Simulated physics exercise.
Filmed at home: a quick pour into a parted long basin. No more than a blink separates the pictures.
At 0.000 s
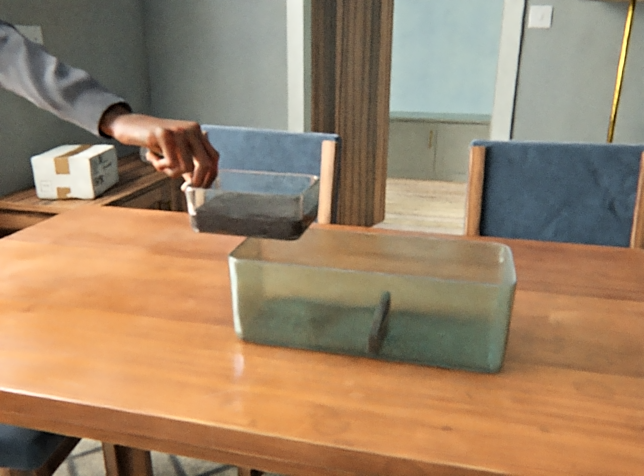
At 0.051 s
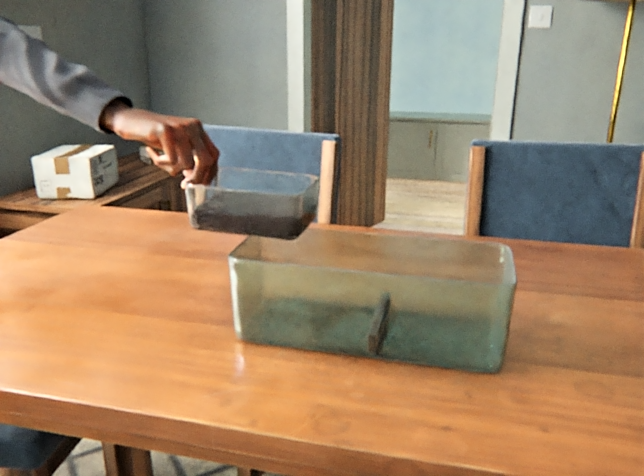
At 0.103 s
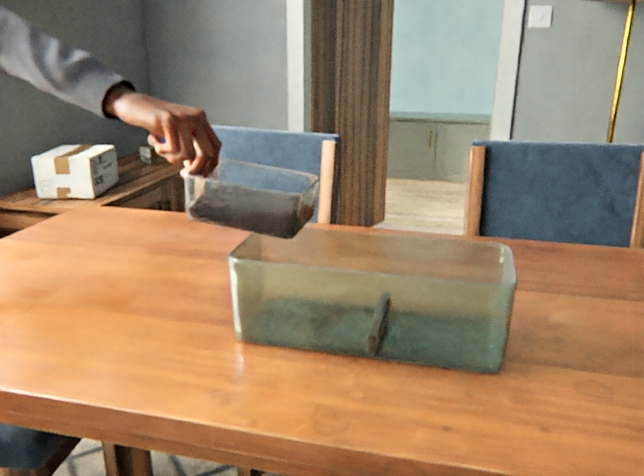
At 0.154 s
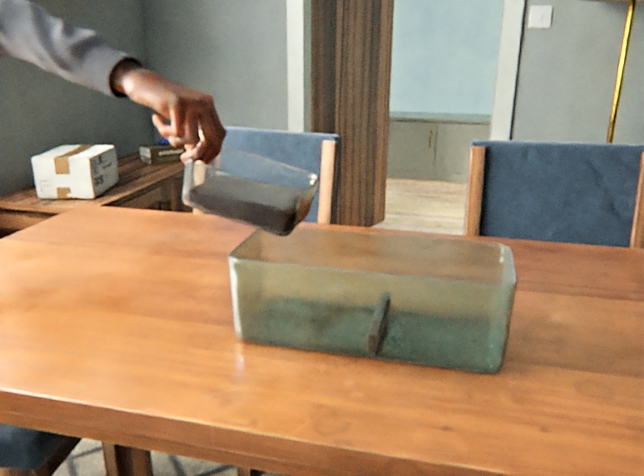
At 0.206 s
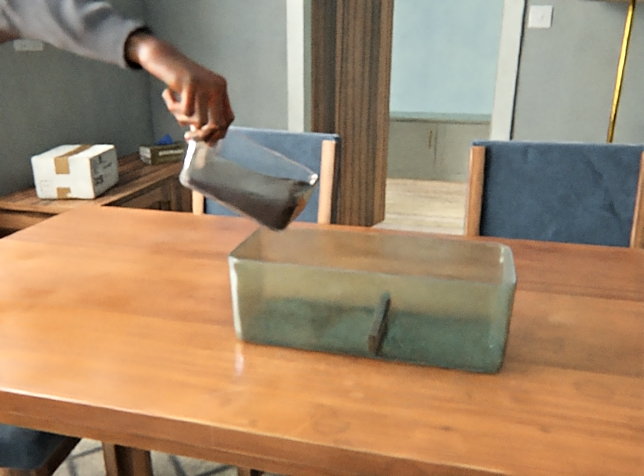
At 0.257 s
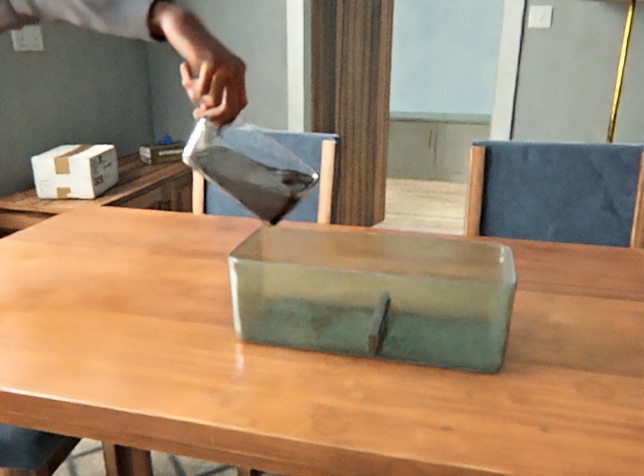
In this clip, a hand holds a small clear container of dark liquid above a wooden table and steadily tilts it rightward, its left side rising, beside a long greenish glass basin with a low dividing wall that stays still.
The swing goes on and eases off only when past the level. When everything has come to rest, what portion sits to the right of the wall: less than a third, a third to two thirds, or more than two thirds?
The quantity right of the wall will come in at one third to two thirds.
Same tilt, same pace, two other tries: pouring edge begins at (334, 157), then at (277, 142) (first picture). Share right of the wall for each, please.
Estimate, in order: 70 and 15 per cent.
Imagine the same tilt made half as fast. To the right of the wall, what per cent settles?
I'd say roughly 15 in every hundred ends up there.
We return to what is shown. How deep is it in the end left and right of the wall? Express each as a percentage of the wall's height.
30 per cent for the left part, 40 for the right.
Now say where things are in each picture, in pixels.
In the first picture, it leans 0°; its right rim is at (311, 187); the coffee meets the walls at (207, 201) and (310, 208); the long basin's rim runs from (245, 242) to (513, 265); the wall's top is at (380, 312).
In the second picture, it leans 2°; its right rim is at (311, 187); the coffee meets the walls at (206, 199) and (309, 206).
In the third picture, it leans 6°; its right rim is at (311, 187); the coffee meets the walls at (205, 193) and (308, 203).
In the fourth picture, it leans 14°; its right rim is at (311, 187); the coffee meets the walls at (202, 183) and (307, 197).
In the fifth picture, it leans 24°; its right rim is at (310, 187); the coffee meets the walls at (200, 167) and (306, 191).
In the sixth picture, it leans 35°; its right rim is at (310, 187); the coffee meets the walls at (202, 150) and (306, 182).
A moment on, the oblong tub is tipped on its side and 23 per cent is still to pour, 15 is left of the wall and 0 right of it.
Next, the oblong tub is tipped on its side and 4 per cent is still to pour, 32 is left of the wall and 59 right of it.
Then the oblong tub is tipped on its side and 1 per cent is still to pour, 40 is left of the wall and 52 right of it.
Later the oblong tub is tipped on its side and 0 per cent is still to pour, 46 is left of the wall and 52 right of it.
In the end 46 per cent lies left of the wall, 52 right of it and 2 outside.
